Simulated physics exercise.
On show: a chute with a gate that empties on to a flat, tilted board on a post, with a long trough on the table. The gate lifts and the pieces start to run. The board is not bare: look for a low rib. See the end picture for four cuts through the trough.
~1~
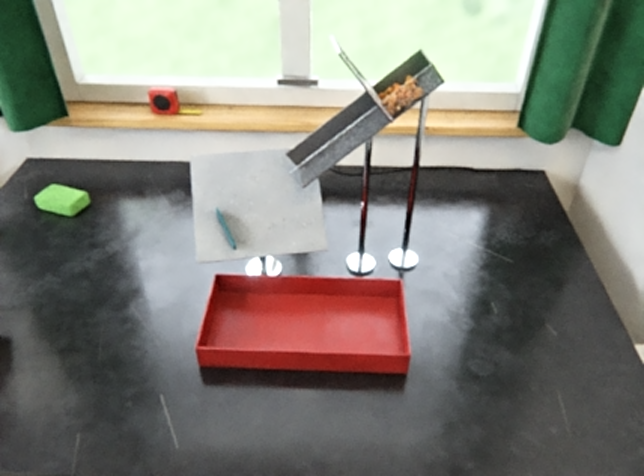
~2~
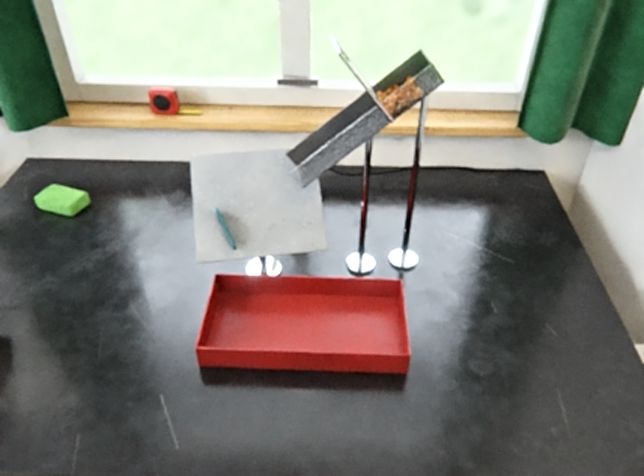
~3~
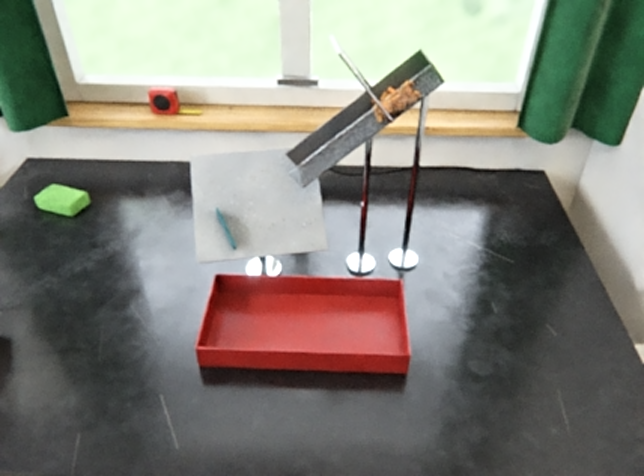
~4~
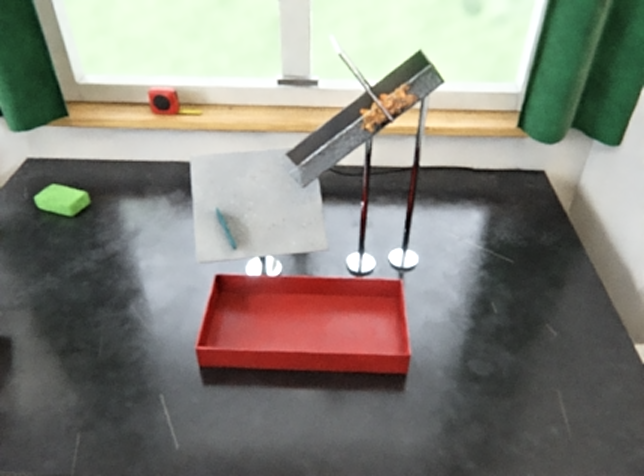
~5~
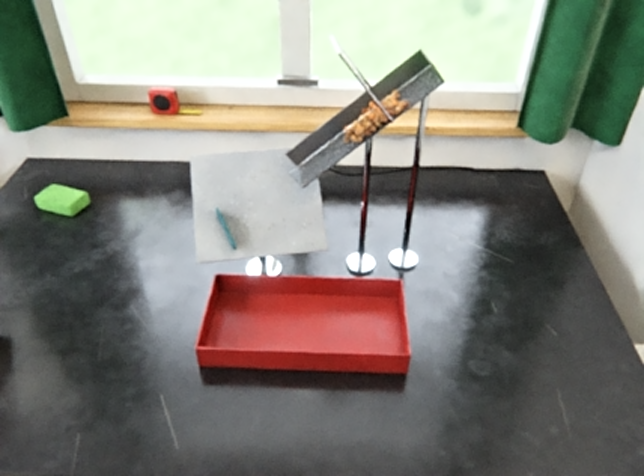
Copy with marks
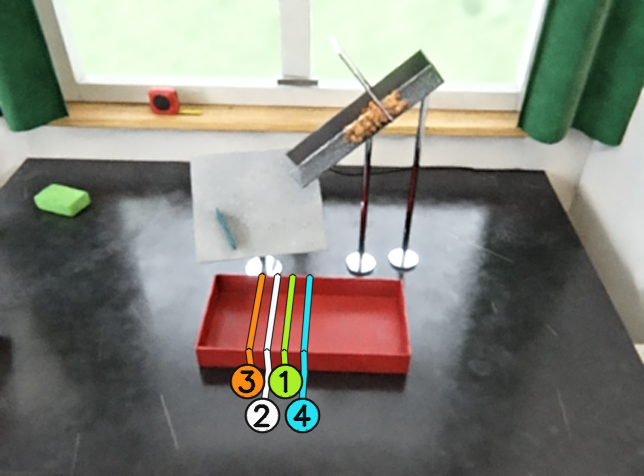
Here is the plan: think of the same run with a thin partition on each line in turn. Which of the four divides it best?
3 works best here.
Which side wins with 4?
Left.
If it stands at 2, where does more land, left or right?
More lands on the left.
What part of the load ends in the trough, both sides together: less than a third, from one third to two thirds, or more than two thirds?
It is more than two thirds.
On the marked copy, line 1 crosses the front rim at (284, 351); line 2 crosses the front rim at (266, 350); line 3 crosses the front rim at (249, 349); line 4 crosses the front rim at (303, 351).
For line 1, of what is caught, nearly all on the left of the divider, a stray few on the right.
For line 2, of what is caught, nearly all on the left of the divider, a small part on the right.
For line 3, of what is caught, about two thirds on the left of the divider, about a third on the right.
For line 4, of what is caught, nearly all on the left of the divider, a stray few on the right.
